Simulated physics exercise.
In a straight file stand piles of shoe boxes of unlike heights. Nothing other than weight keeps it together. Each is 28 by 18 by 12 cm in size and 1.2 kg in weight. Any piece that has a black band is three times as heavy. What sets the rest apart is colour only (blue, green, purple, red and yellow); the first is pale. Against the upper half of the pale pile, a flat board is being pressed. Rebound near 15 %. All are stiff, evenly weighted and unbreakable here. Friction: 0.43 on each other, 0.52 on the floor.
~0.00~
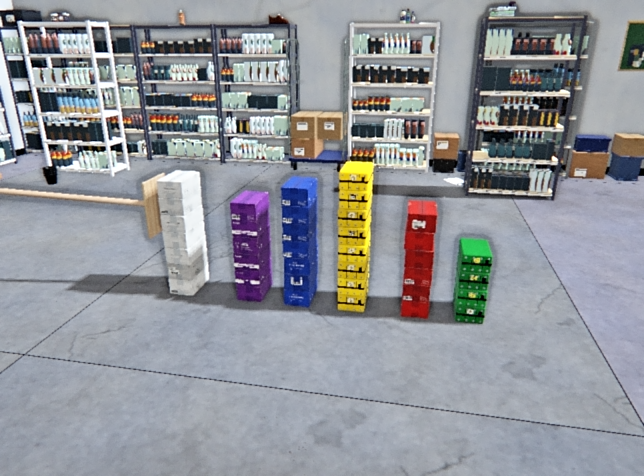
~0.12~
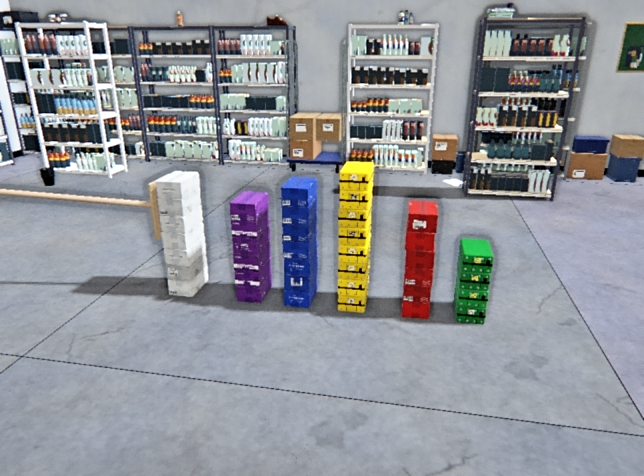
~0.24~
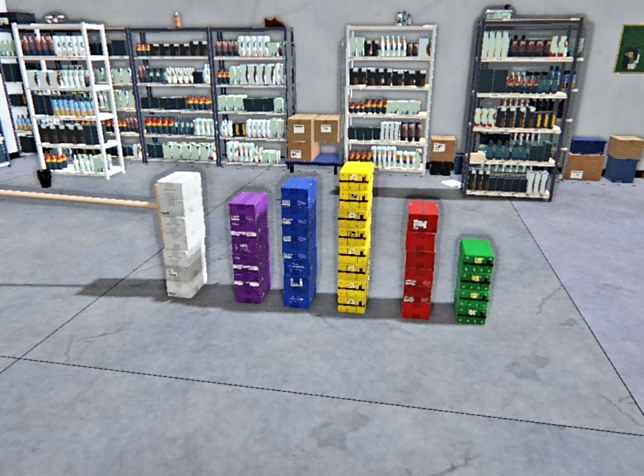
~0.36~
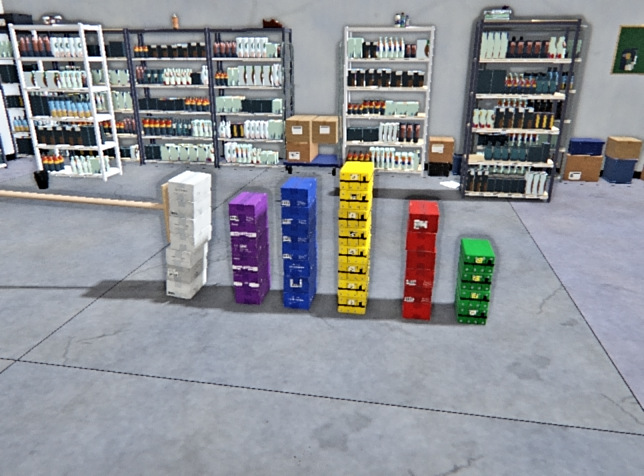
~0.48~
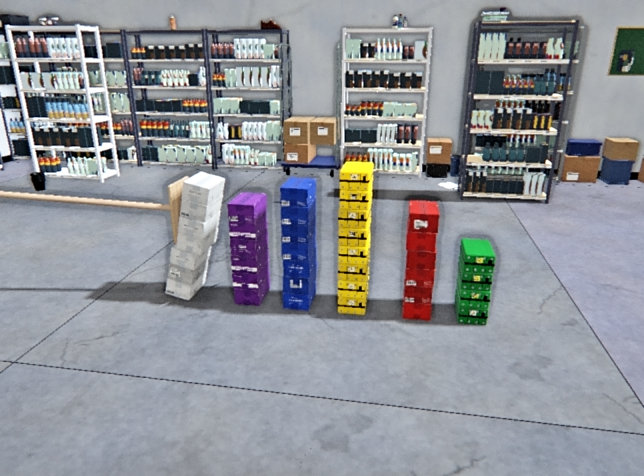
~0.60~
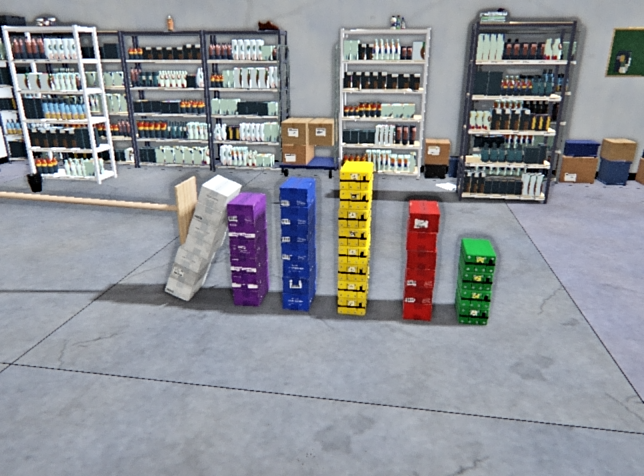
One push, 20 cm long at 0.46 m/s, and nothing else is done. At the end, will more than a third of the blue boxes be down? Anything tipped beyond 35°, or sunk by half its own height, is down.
No.
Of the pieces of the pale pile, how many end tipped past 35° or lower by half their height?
The answer is 7 pale pieces.
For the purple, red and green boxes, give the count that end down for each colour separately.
Purple 5, red 0, green 0.
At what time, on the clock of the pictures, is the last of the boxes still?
Around 2.5 s.
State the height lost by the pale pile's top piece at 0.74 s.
Drop so far: Roughly 5 cm.
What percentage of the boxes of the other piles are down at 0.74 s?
It's 0 percent at that point.
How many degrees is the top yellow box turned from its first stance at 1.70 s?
Roughly 5 degrees.
After 0.74 s, 0 of the pale pile down; none of the 7 blue boxes down (0 of 31 in all colours); top blue box unmoved; top purple box shifted 7 cm.
After 0.98 s, 7 of the pale pile down; none of the 7 blue boxes down (0 of 31 in all colours); top blue box shifted 18 mm; top purple box leaning 14°.
After 1.22 s, 7 of the pale pile down; none of the 7 blue boxes down (0 of 31 in all colours); top blue box leaning 10°; top purple box leaning 17°.
After 1.70 s, 7 of the pale pile down; none of the 7 blue boxes down (3 of 31 in all colours); top blue box leaning 13°; top purple box leaning 20°, 58 mm lower.
At rest (2.5 s), 7 of the pale pile down; none of the 7 blue boxes down (5 of 31 in all colours); top blue box leaning 17°; top purple box leaning 20°, 7 cm lower. That is 0 per cent. As the last picture would show them, middles, top blue box near (342, 196), top purple box near (306, 221).
